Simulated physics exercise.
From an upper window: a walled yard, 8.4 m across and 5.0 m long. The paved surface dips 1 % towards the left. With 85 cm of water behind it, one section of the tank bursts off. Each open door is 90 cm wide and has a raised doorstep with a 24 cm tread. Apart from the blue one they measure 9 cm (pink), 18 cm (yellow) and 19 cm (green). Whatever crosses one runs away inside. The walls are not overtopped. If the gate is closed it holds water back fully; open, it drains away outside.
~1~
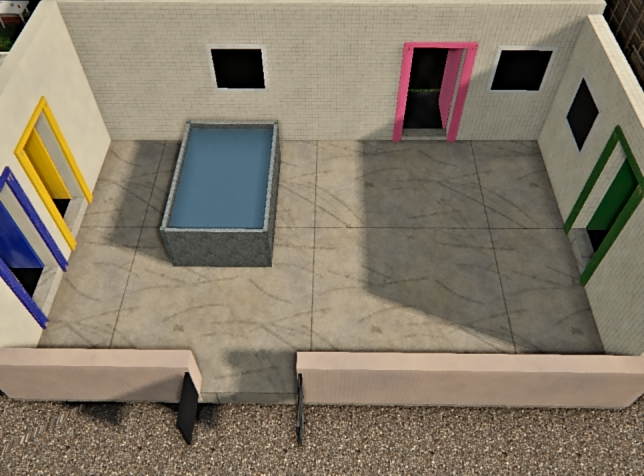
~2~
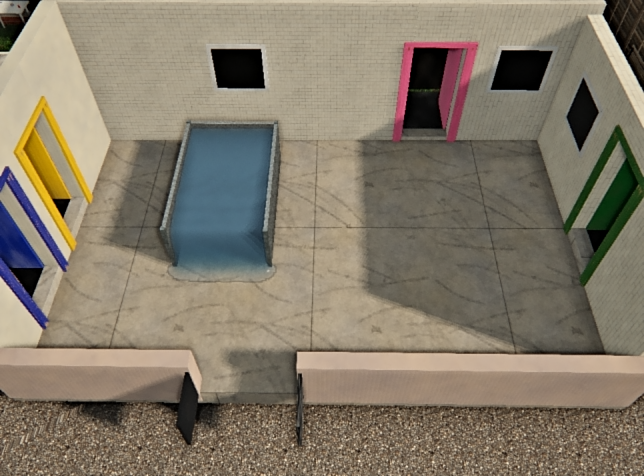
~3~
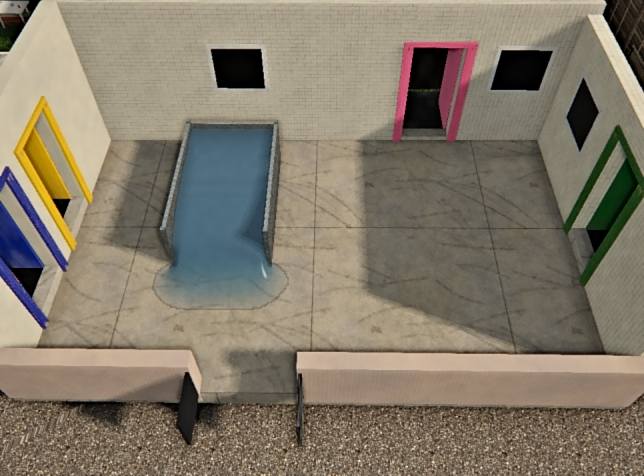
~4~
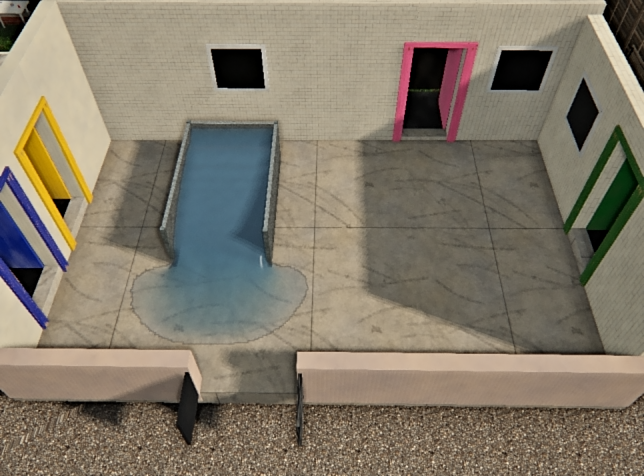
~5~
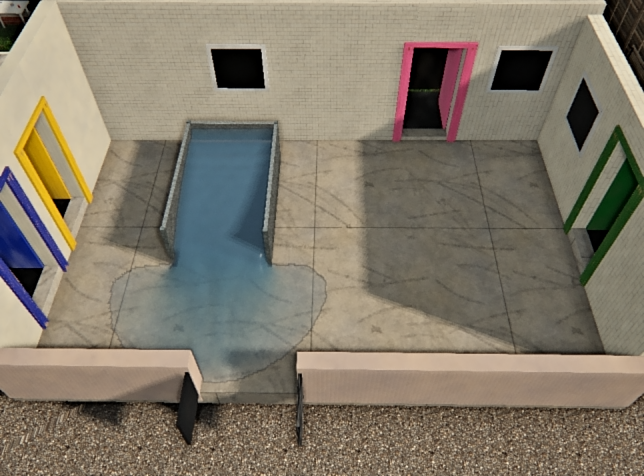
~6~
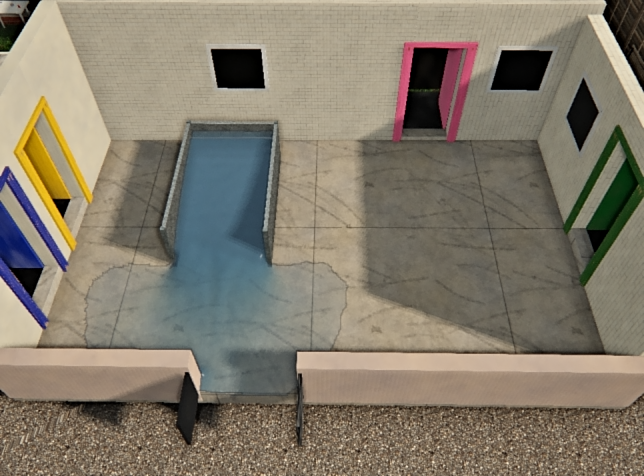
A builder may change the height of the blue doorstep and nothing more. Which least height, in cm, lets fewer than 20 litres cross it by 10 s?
Close to 14.5 cm is just enough.
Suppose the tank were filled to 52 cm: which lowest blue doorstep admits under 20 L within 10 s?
About 8.0 cm.
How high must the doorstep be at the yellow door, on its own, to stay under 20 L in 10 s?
Roughly 8.5 cm at yellow.
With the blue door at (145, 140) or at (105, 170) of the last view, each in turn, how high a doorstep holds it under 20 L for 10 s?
About 16 and 13.5 cm.
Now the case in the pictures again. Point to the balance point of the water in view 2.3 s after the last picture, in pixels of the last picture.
At about (199, 282).
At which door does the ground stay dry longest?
The pink one.
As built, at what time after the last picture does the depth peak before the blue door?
Around 2.4 s.
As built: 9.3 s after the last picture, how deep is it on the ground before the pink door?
Some 3.0 cm.
Then, 0.7 s after the last picture water covers 25 % of the floor, deepest (48 cm) near (191, 365); 4 cm at the blue door, 0 litres in over its 19 cm doorstep.
Then, 2.3 s after the last picture water covers 45 % of the floor, deepest (37 cm) near (27, 375); 20 cm at the blue door, 2 litres in over its 19 cm doorstep.
Then, 9.3 s after the last picture water covers 90 % of the floor, deepest (12 cm) near (51, 311); 11 cm at the blue door, 5 litres in over its 19 cm doorstep.
At the blue door as built, the water peaked near 20 cm, 2.3 s after the last picture.
Run again over the same 10 s with other heights there, 29 litres in over 13 cm, 9 litres over 17.5 cm. The limit of 20 litres is kept from about 14.5 cm up.
